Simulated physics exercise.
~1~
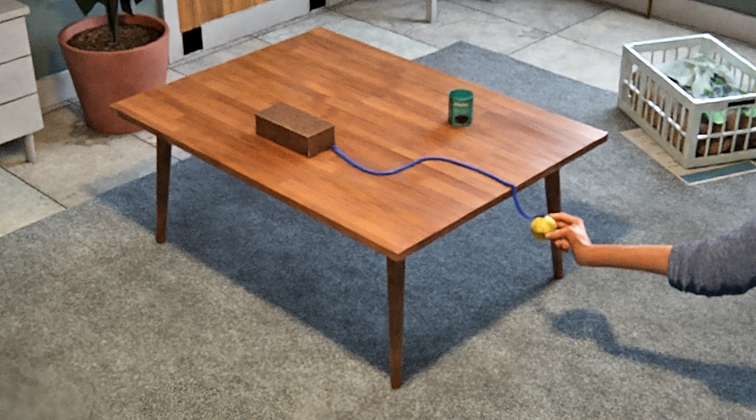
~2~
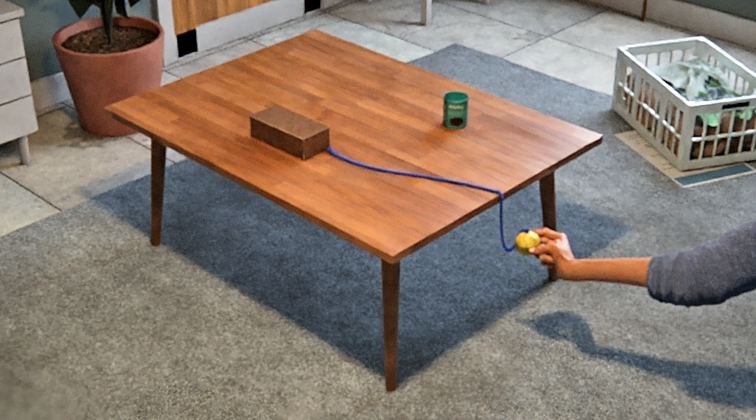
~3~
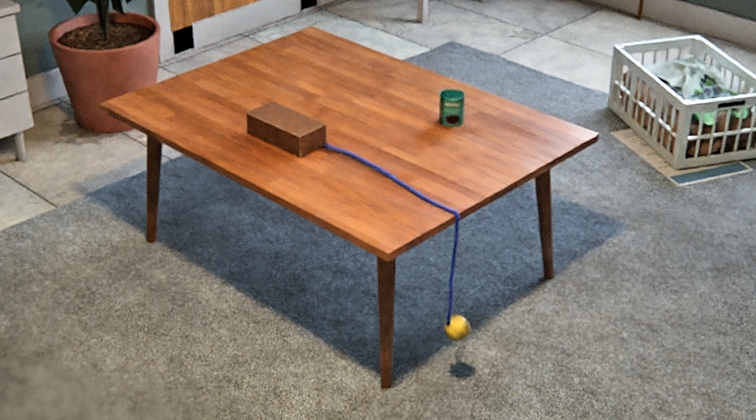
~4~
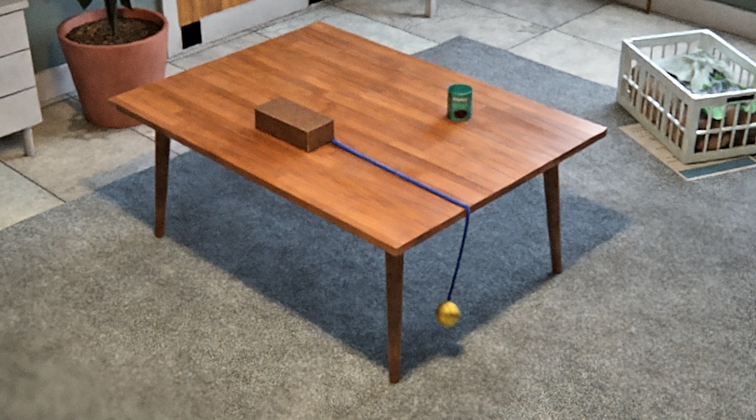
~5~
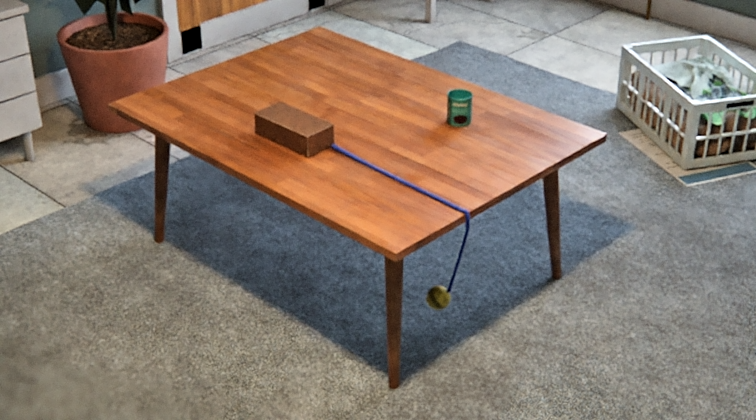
We see a hand holding a yellow ball tied by a blue cord to a brown brick on a wooden table, near a green cup. The hand lets go, and the ball drops and swings below the table edge, ending suspended above the floor while brick and cup stay put.
